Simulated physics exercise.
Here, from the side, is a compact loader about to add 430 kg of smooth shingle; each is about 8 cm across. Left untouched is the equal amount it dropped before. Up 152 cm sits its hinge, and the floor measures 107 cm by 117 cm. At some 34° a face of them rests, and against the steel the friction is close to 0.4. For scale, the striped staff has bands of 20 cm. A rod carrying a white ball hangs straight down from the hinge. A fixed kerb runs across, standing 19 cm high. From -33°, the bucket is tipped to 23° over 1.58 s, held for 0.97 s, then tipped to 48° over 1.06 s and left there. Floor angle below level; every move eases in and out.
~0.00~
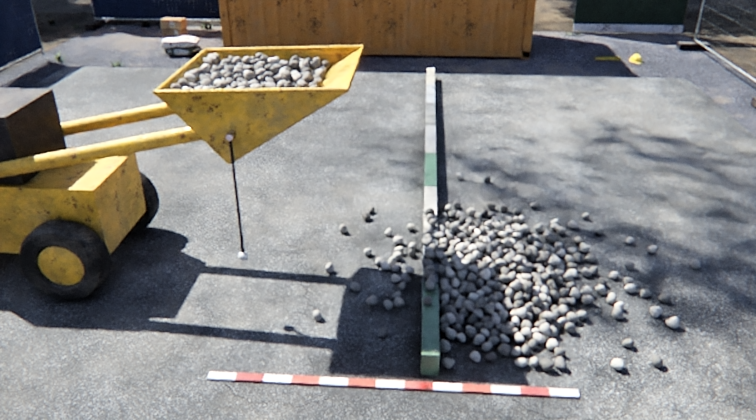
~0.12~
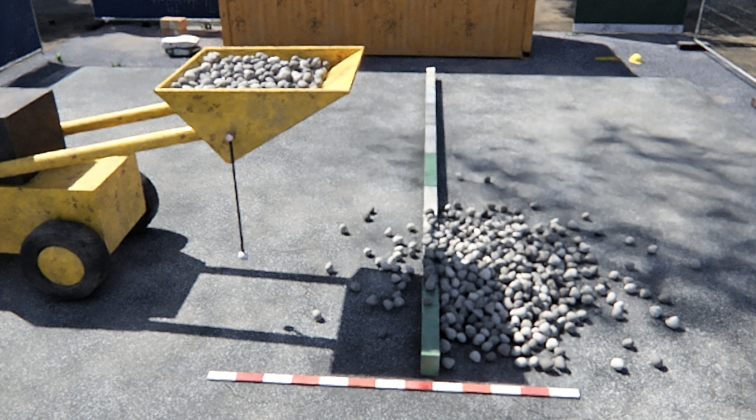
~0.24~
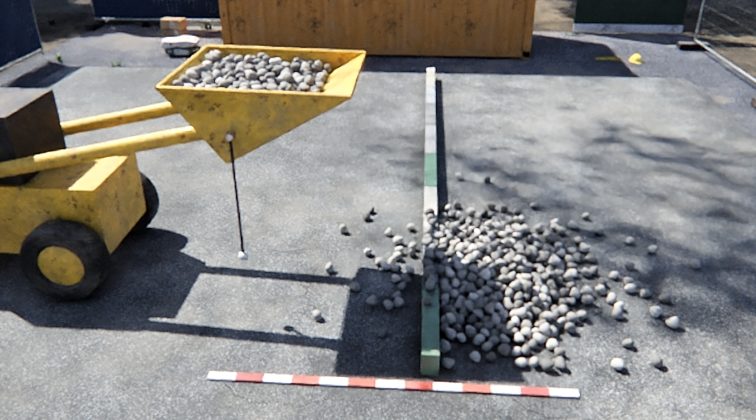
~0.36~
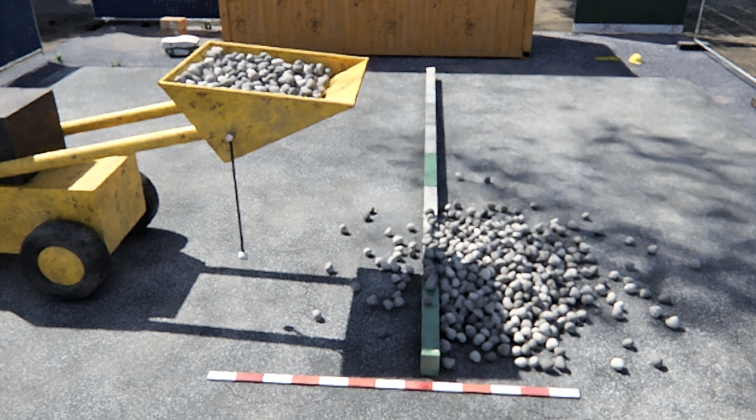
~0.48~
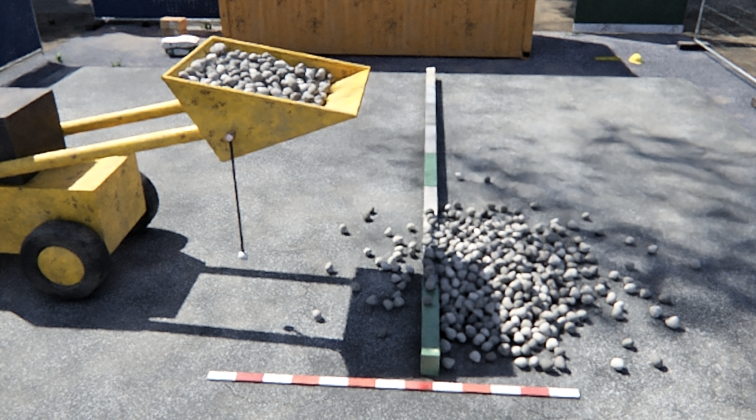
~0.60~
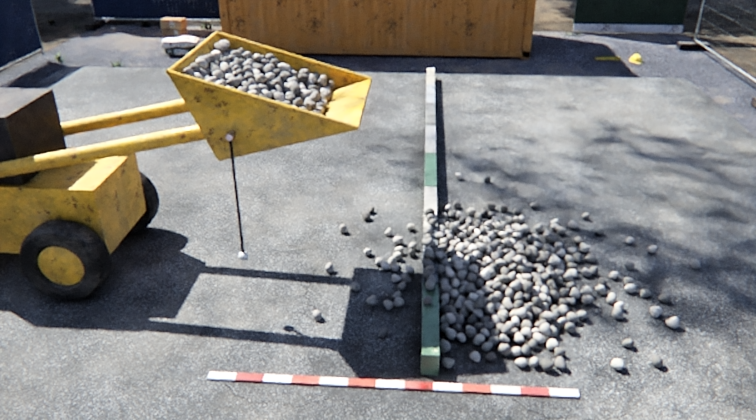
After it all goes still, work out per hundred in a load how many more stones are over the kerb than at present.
Around 15 stones per hundred.
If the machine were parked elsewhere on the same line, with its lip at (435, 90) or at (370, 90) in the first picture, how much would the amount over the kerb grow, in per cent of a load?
Case one about 95 %, case two about 35 %.
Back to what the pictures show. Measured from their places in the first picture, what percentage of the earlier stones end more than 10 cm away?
Close to 5 in a hundred of them.
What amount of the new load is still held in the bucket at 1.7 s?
I'd say about 85 per cent.
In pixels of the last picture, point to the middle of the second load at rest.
The middle lies near (401, 261) in the last picture.
After 1.2 s the floor is at 14°; in per cent of one load, 100 in the bucket, 8 on this side of the kerb, 92 over the kerb; the foremost stones are at (674, 295).
After 1.7 s the floor is at 23°; in per cent of one load, 85 in the bucket, 24 on this side of the kerb, 92 over the kerb; the foremost stones are at (674, 295).
After 4.1 s the floor is at 48°; in per cent of one load, 0 in the bucket, 93 on this side of the kerb, 107 over the kerb; the foremost stones are at (674, 295).
After 6.8 s the floor is at 48°; in per cent of one load, 0 in the bucket, 93 on this side of the kerb, 107 over the kerb; the foremost stones are at (674, 295). Net gain over the kerb, 15.
